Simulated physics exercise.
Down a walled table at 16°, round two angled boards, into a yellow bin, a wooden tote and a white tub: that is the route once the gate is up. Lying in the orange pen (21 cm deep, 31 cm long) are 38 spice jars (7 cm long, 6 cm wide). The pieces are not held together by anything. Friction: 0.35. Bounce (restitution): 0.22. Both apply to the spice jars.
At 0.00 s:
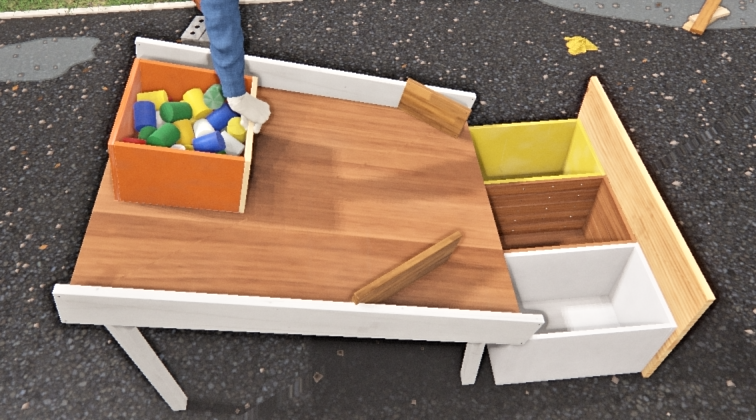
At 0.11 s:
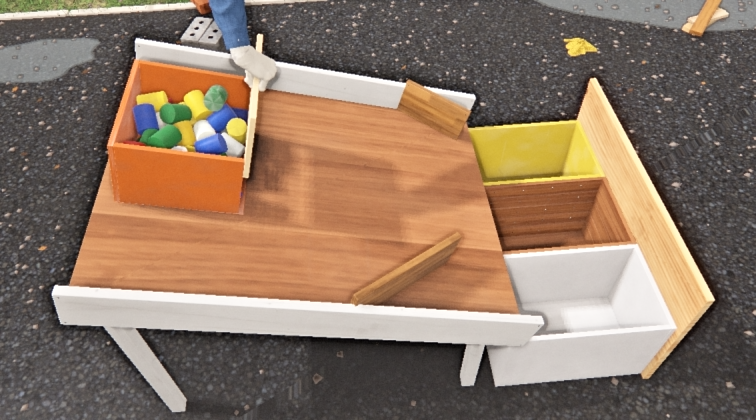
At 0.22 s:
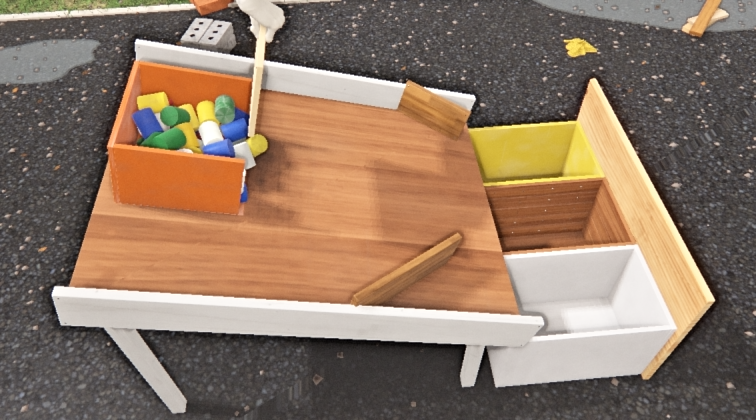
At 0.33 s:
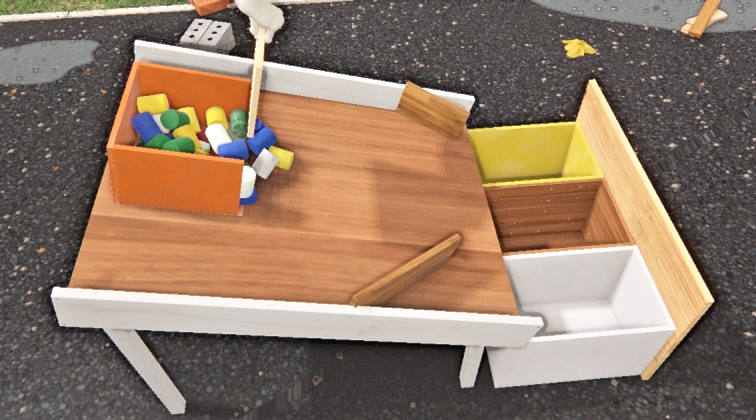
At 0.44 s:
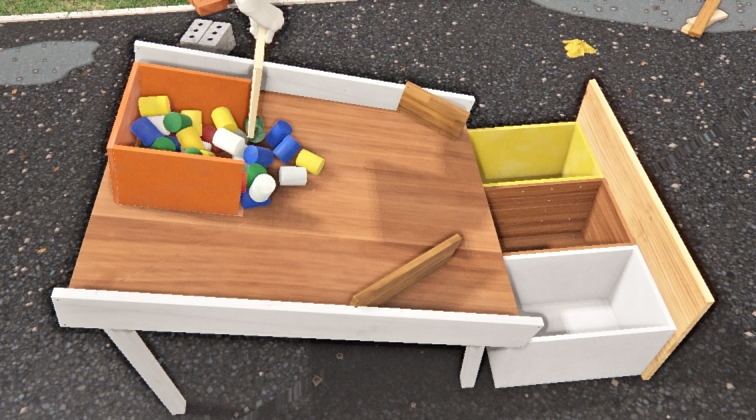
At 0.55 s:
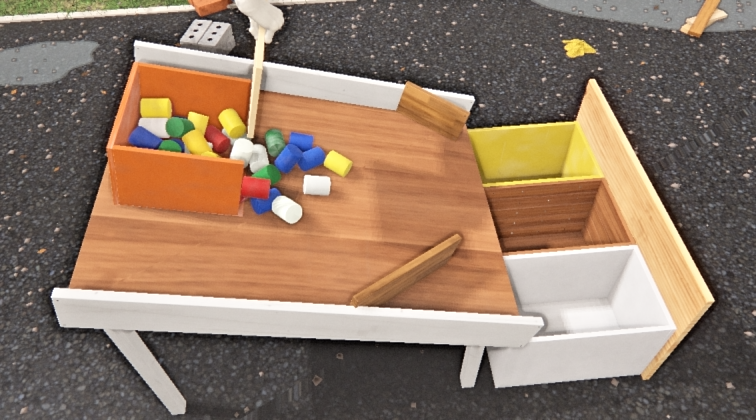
A gloved hand lifted the gate on the side of an orange pen, and small colorful jars tumbled out through the opening, spreading a short way to the right across the wooden table.
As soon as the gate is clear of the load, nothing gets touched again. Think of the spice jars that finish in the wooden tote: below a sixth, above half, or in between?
I'd expect one sixth up to half of them to finish in the wooden tote.
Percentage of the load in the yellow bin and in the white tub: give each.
Roughly 30 % for the first place and 5 % for the second.
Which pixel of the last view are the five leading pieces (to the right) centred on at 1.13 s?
About (429, 165).
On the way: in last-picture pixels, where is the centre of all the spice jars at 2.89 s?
Somewhere around (444, 177) in pixels.
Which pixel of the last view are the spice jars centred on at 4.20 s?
Look near pixel (521, 237).
After 1.13 s, 16 still in the orange pen and 22 on the slope.
After 1.86 s, 4 still in the orange pen, 6 in the yellow bin, 2 in the wooden tote, 1 in the white tub and 25 on the slope.
After 2.89 s, 2 still in the orange pen, 9 in the yellow bin, 5 in the wooden tote, 2 in the white tub and 20 on the slope.
Final count (at 4.20 s), 2 still in the orange pen, 12 in the yellow bin, 14 in the wooden tote, 2 in the white tub and 8 on the slope. Asked share, 14 of 38, 37 per cent.
